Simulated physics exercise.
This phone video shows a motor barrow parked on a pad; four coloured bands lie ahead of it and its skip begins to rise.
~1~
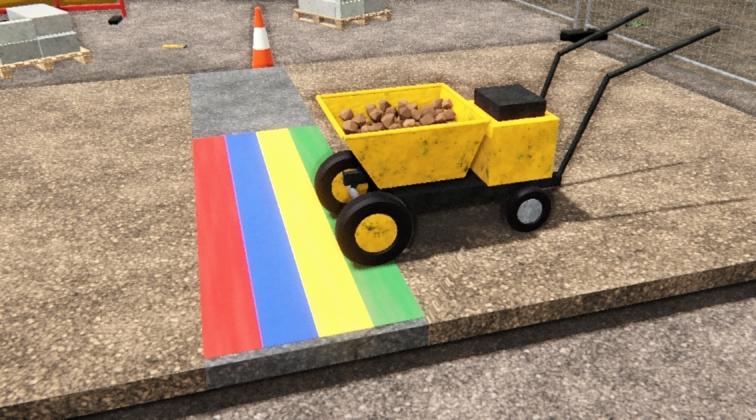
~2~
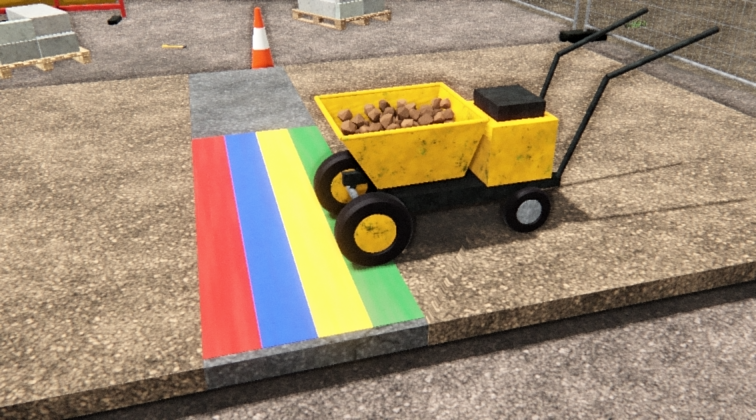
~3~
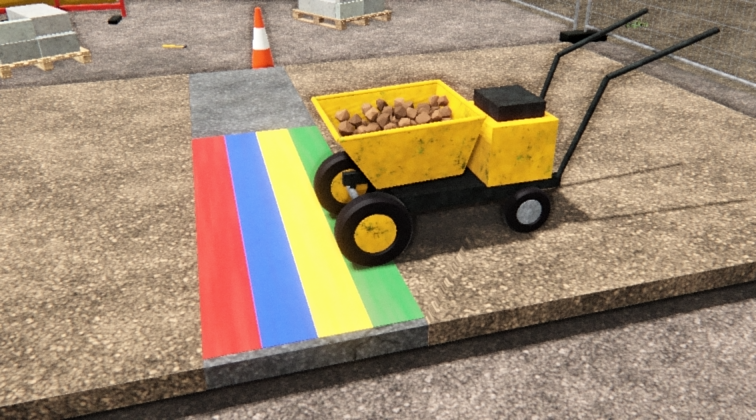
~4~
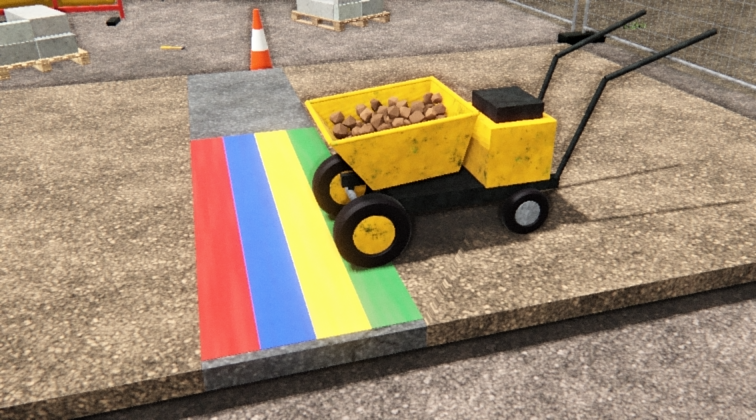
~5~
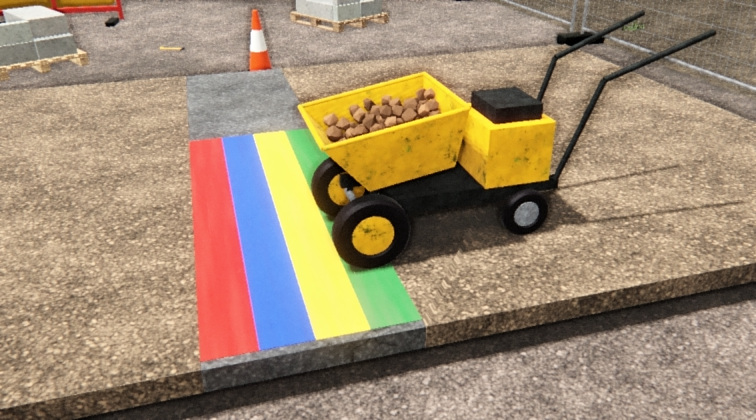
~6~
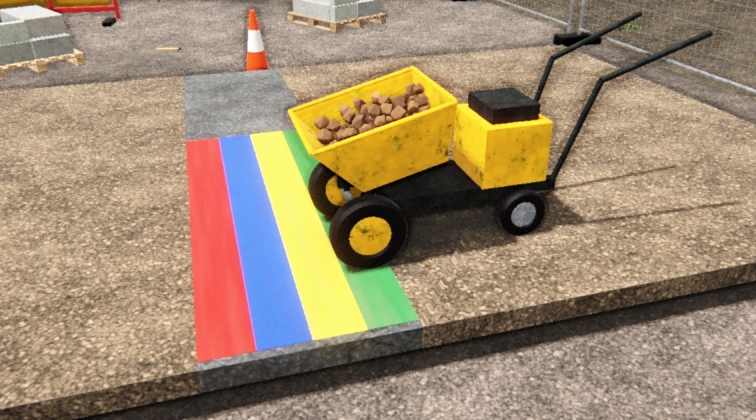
At the start, a yellow motor barrow loaded with brown clods stands on a pad, its level skip facing green, yellow, blue and red bands to the left. The skip then begins to tilt, its rear rising slightly and its front lip dipping leftward, while the clods stay heaped inside.
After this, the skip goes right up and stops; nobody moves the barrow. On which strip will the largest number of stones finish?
The largest number finish on the red strip.
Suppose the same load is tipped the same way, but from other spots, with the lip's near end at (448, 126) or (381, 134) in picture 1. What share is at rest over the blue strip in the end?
About 20 % and 50 %.
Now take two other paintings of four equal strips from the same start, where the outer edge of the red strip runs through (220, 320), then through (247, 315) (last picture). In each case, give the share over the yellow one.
First case 0 per cent, second case 0 per cent.
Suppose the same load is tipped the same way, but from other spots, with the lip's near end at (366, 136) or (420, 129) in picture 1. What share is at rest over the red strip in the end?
40 % and 10 %.
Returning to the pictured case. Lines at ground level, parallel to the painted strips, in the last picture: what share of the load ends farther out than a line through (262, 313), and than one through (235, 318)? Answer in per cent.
In turn 80 and 60 in a hundred.
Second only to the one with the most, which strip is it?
Next in line comes the blue one.
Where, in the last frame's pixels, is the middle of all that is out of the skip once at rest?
Centre at rest, last view: Approx. (211, 257).
Just after the last frame, skip tipped steeply; every one in the skip.
A moment on, skip tipped right over; the larger part in the skip; just a few over the blue strip; about a tenth over the red strip; just a few falling; just a few off the paint.
Further on, skip tipped right over; about a tenth in the skip; just a few over the yellow strip; about a tenth over the blue strip; roughly a third over the red strip; roughly a third off the paint.
When it is over, skip tipped right over; about a tenth in the skip; not one over the green strip; just a few over the yellow strip; roughly a quarter over the blue strip; roughly a third over the red strip; roughly a third off the paint.
